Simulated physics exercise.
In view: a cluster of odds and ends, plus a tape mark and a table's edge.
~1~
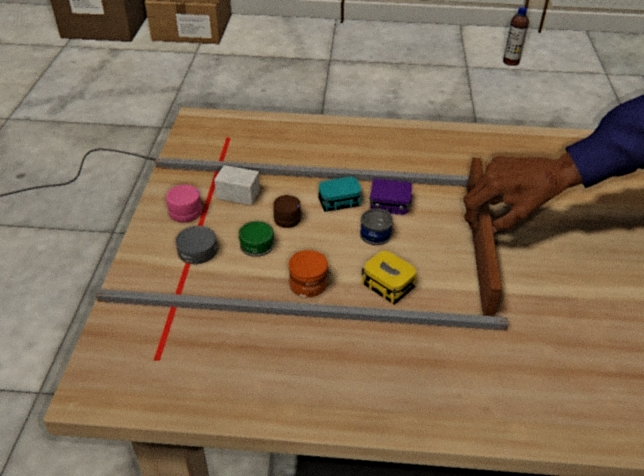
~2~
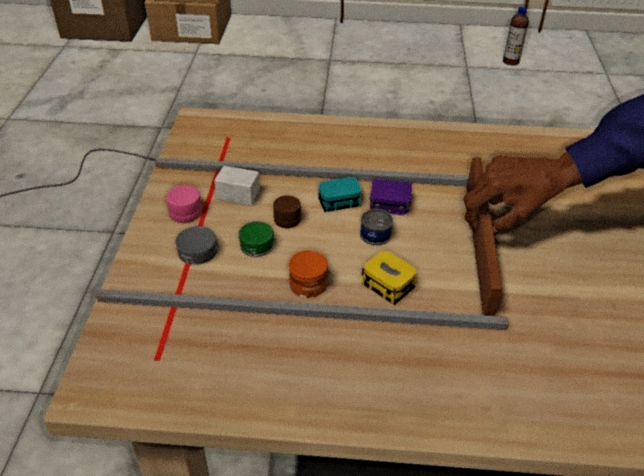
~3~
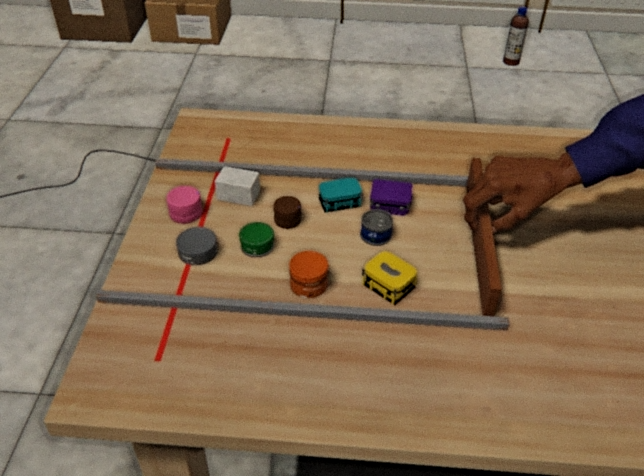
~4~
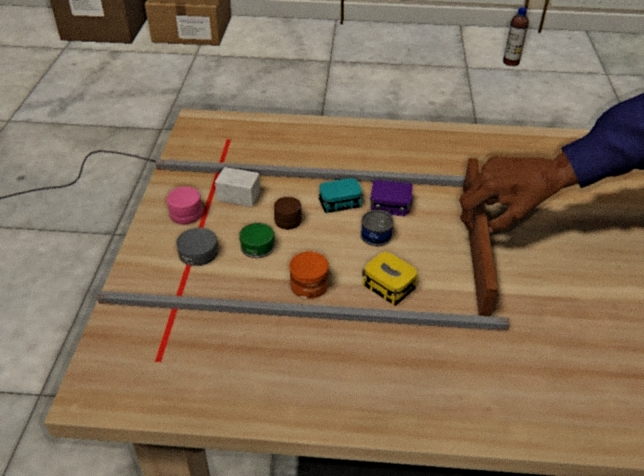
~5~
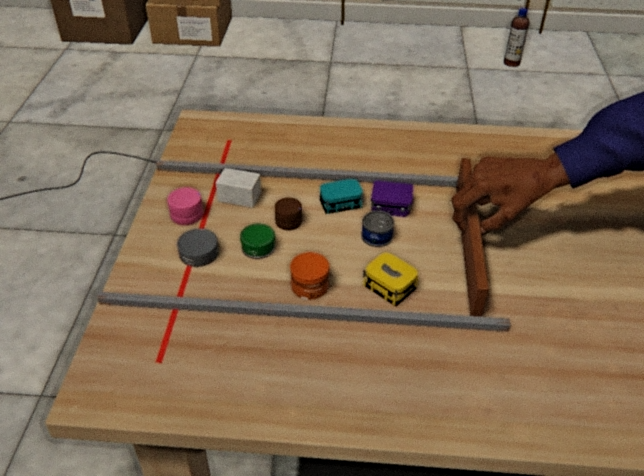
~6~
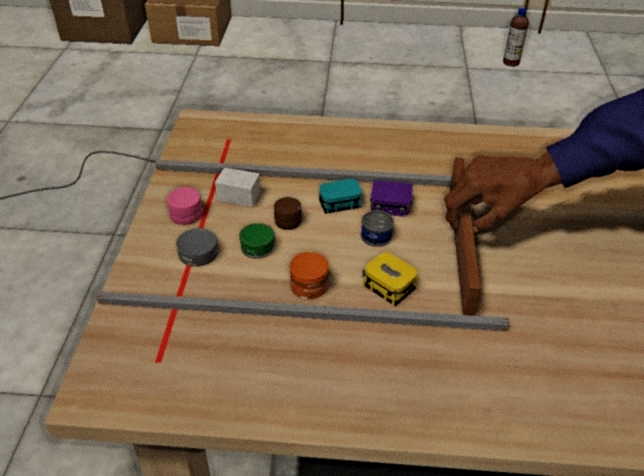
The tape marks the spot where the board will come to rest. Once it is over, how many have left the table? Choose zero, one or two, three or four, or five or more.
One or two of them have left the table.
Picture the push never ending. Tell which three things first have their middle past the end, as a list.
Order, earliest first: White block, turquoise case, grey tub.
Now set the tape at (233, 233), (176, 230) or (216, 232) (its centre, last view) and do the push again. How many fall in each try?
In order: 0, 3 and 1.
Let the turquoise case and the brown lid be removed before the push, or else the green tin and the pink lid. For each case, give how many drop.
0, then 1.
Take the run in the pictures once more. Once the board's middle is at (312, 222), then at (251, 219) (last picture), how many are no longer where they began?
Note: First position 7; second position 9.
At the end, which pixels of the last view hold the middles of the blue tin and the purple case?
Close to (186, 217); the other close to (194, 183).
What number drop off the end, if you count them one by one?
It comes to 1.
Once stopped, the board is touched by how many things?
Looks like 3 of them, all told.
A little later, none off yet; pink lid at rest near (185, 206); grey tub at rest near (198, 247); white block at rest near (238, 187).
Next, none off yet; pink lid at rest near (185, 206); grey tub at rest near (198, 247); white block shifted about its own width near (187, 186).
When it is over, the number that fall off is one or two; down, white block.
